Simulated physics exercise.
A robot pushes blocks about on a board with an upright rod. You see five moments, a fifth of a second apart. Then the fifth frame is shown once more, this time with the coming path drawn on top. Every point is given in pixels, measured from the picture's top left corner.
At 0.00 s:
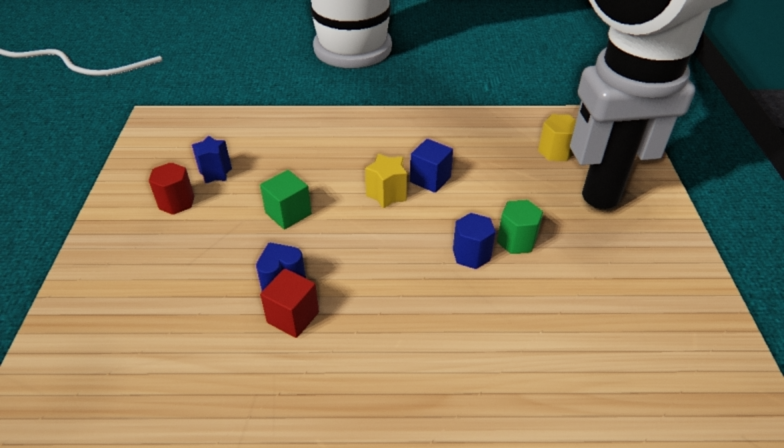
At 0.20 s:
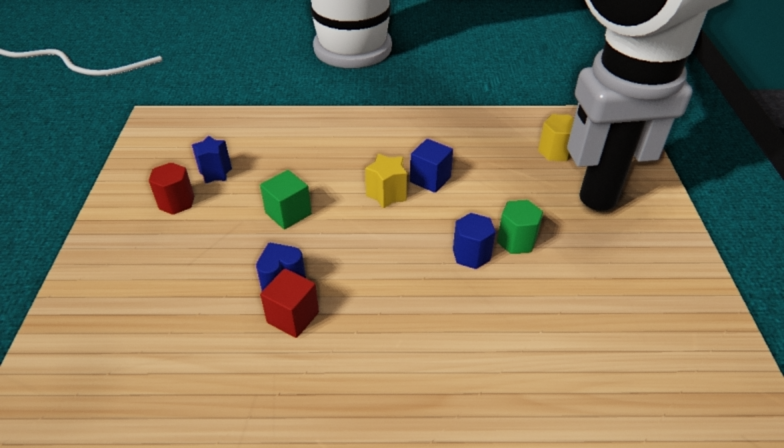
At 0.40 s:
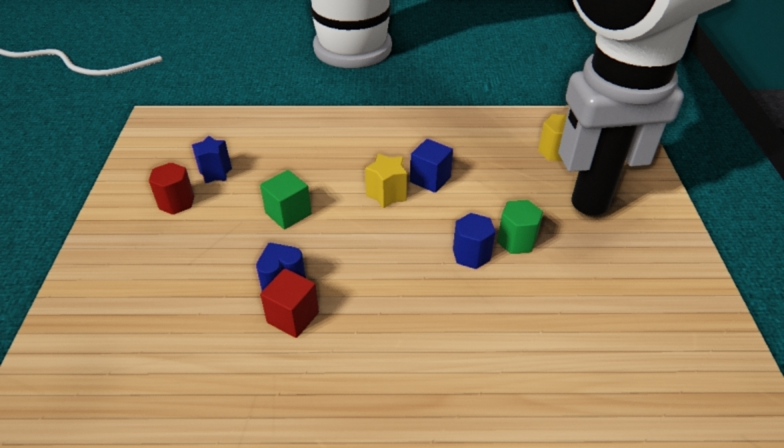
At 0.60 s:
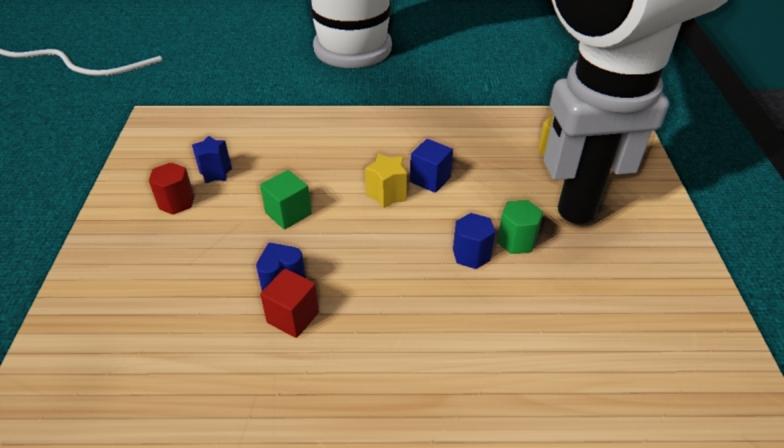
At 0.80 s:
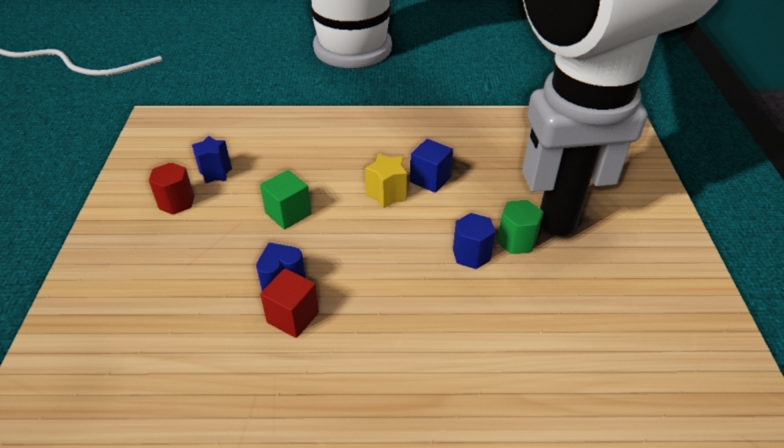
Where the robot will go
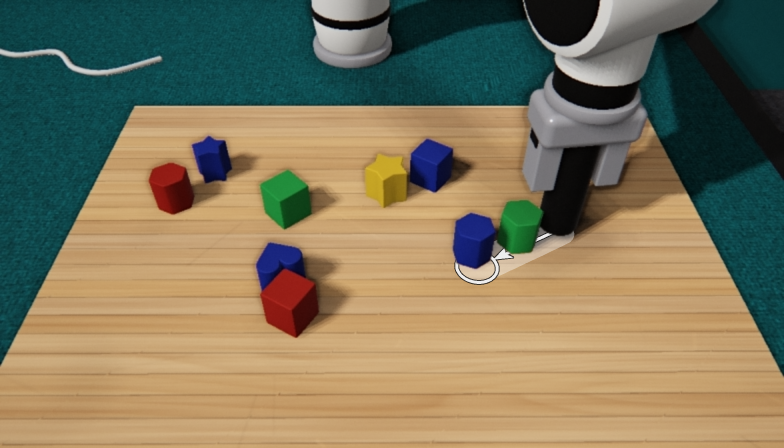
The robot arm moves its black rod left and slightly down, beside the green block.
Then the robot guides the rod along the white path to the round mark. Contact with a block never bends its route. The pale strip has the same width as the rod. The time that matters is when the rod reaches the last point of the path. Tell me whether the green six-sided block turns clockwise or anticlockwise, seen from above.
Rotates clockwise.
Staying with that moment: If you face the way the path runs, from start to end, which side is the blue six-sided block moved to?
The blue six-sided block goes right.
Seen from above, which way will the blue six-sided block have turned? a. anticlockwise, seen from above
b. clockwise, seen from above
Option a.
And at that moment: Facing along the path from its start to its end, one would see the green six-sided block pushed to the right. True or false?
Answer: True.
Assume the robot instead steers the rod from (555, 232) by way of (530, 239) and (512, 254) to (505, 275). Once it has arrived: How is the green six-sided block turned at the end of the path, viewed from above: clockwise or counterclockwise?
The twist is clockwise.
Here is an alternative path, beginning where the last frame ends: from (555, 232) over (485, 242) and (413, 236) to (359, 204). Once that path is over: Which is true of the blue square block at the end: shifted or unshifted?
Put simply, it stays right there.
The drawn path runs from (555, 232) to (477, 267).
On the path given first. Halfway along, rod at (518, 242); blue six-sided block at (447, 230), turned 40° anticlockwise; green six-sided block at (482, 217), turned 50° clockwise.
At the end, rod at (478, 259); blue six-sided block at (422, 231), turned 90° anticlockwise; green six-sided block at (454, 215), turned 80° clockwise.
